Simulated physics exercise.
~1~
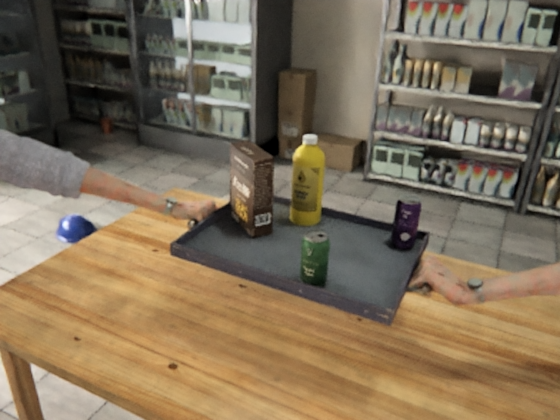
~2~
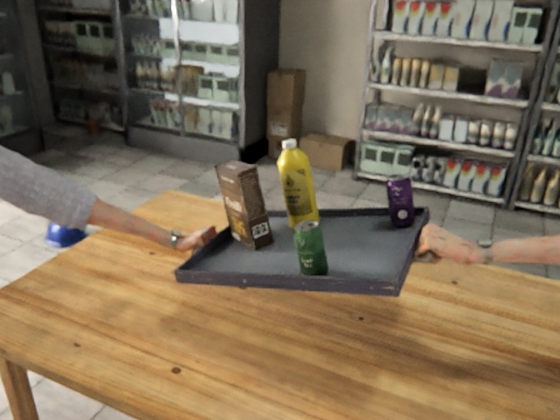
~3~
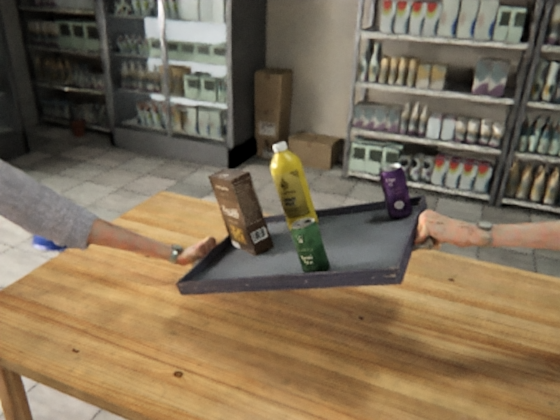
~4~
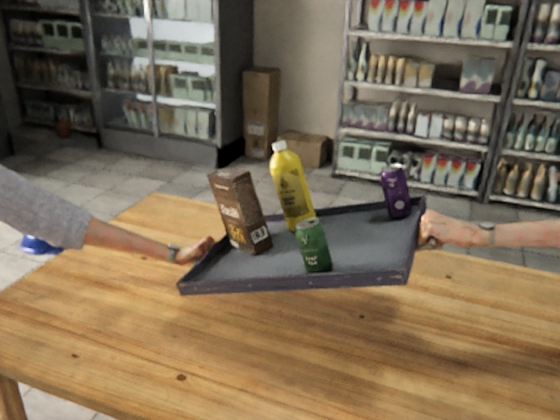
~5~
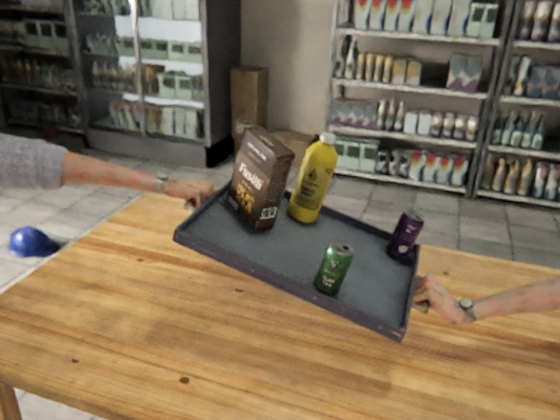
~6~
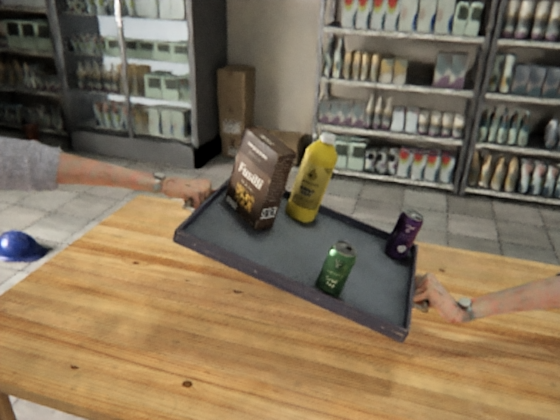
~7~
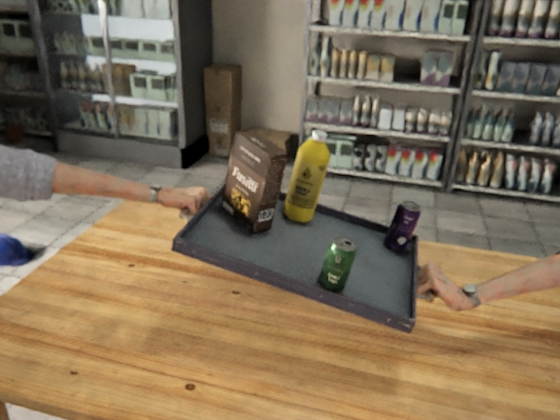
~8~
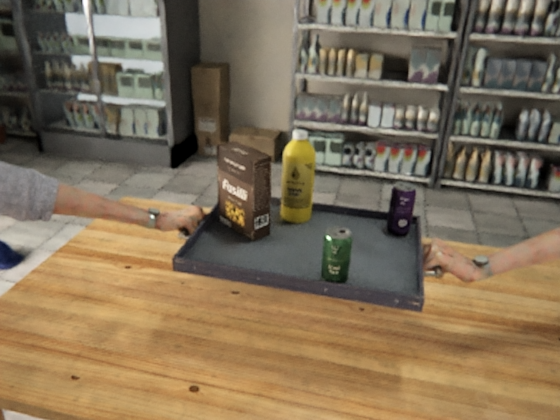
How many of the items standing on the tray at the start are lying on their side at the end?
None of them are; the yellow bottle, brown packet, purple can and green can are all still standing on the tray at the end.
